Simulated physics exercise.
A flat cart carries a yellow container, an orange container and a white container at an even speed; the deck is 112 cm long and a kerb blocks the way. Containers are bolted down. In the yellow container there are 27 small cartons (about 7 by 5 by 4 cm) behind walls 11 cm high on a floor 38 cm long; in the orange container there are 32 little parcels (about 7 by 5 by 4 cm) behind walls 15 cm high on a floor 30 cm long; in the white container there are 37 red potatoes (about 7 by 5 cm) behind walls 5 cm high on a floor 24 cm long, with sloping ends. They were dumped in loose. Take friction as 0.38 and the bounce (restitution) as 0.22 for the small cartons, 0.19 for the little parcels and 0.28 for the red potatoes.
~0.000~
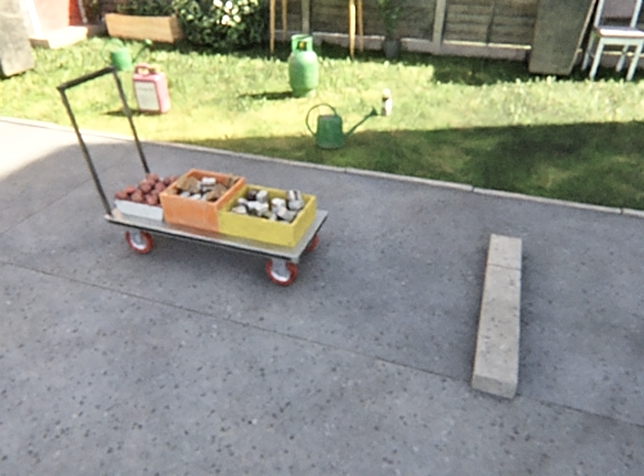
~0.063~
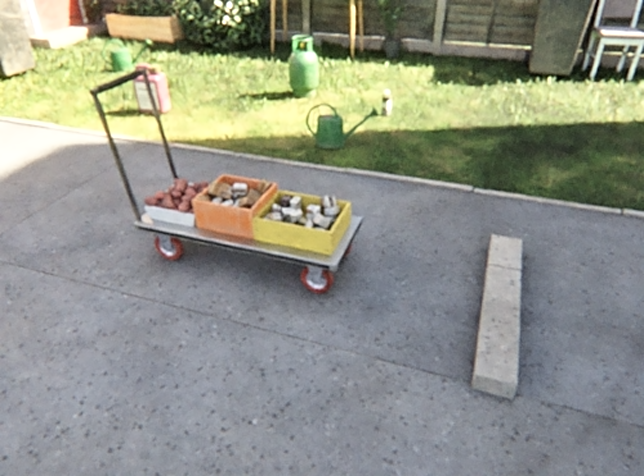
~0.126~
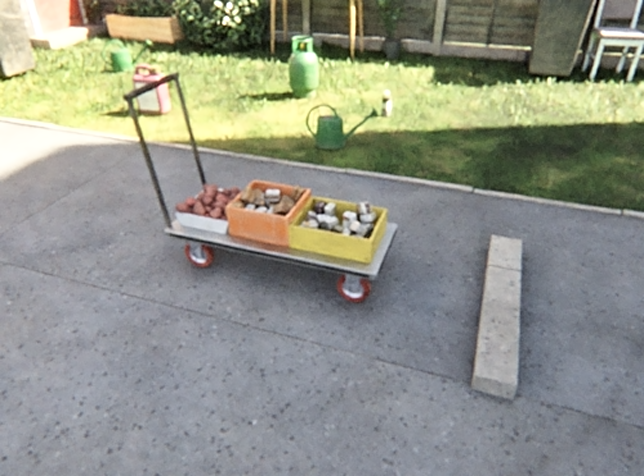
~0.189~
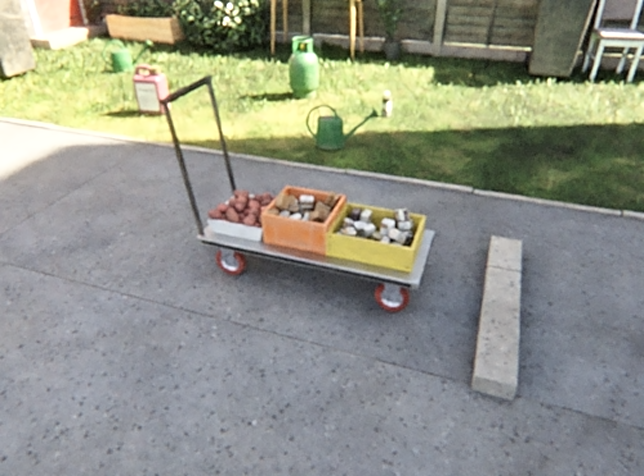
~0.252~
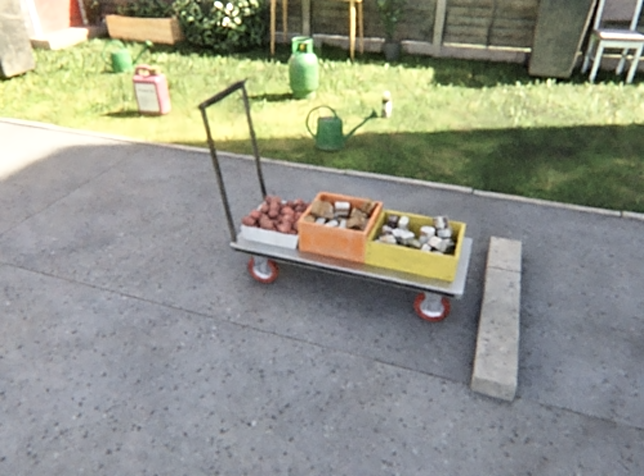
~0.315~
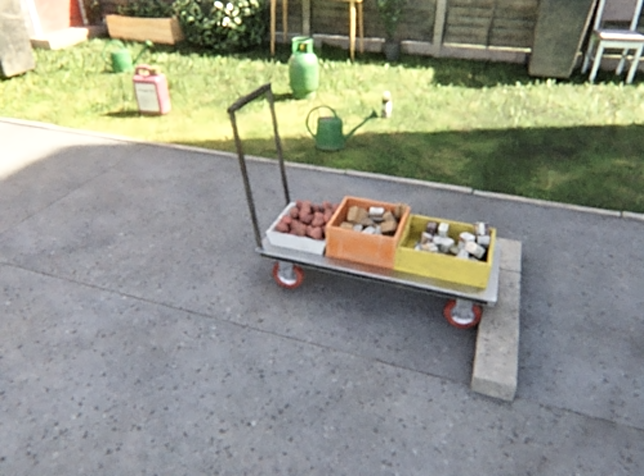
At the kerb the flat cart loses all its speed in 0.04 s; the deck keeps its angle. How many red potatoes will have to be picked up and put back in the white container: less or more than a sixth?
The white container loses more than one in six of its red potatoes.
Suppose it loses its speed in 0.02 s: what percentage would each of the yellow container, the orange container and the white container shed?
Then yellow container 0, orange container 10, white container 30 per cent.
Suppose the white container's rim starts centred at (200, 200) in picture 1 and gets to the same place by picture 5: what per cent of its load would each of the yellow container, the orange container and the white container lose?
In that case yellow container 0, orange container 0, white container 20 per cent.
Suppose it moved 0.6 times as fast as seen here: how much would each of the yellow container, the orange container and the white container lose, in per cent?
In that case yellow container 0, orange container 0, white container 10 per cent.
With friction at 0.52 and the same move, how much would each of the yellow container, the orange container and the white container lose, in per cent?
In that case yellow container 10, orange container 10, white container 20 per cent.
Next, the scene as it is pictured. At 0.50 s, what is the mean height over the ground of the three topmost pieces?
Roughly 52 cm.
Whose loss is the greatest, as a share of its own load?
It is the white container.
After 0.38 s, yellow container 27 in, 0 out, orange container 32 in, 0 out and white container 35 in, 2 out.
After 0.50 s, yellow container 26 in, 1 out, orange container 32 in, 0 out and white container 30 in, 7 out.
After 0.73 s, yellow container 25 in, 2 out, orange container 30 in, 2 out and white container 27 in, 10 out.
When it is over (at 1.23 s), yellow container 25 in, 2 out, orange container 30 in, 2 out and white container 27 in, 10 out. Asked share, 10 of 37, 27 per cent.
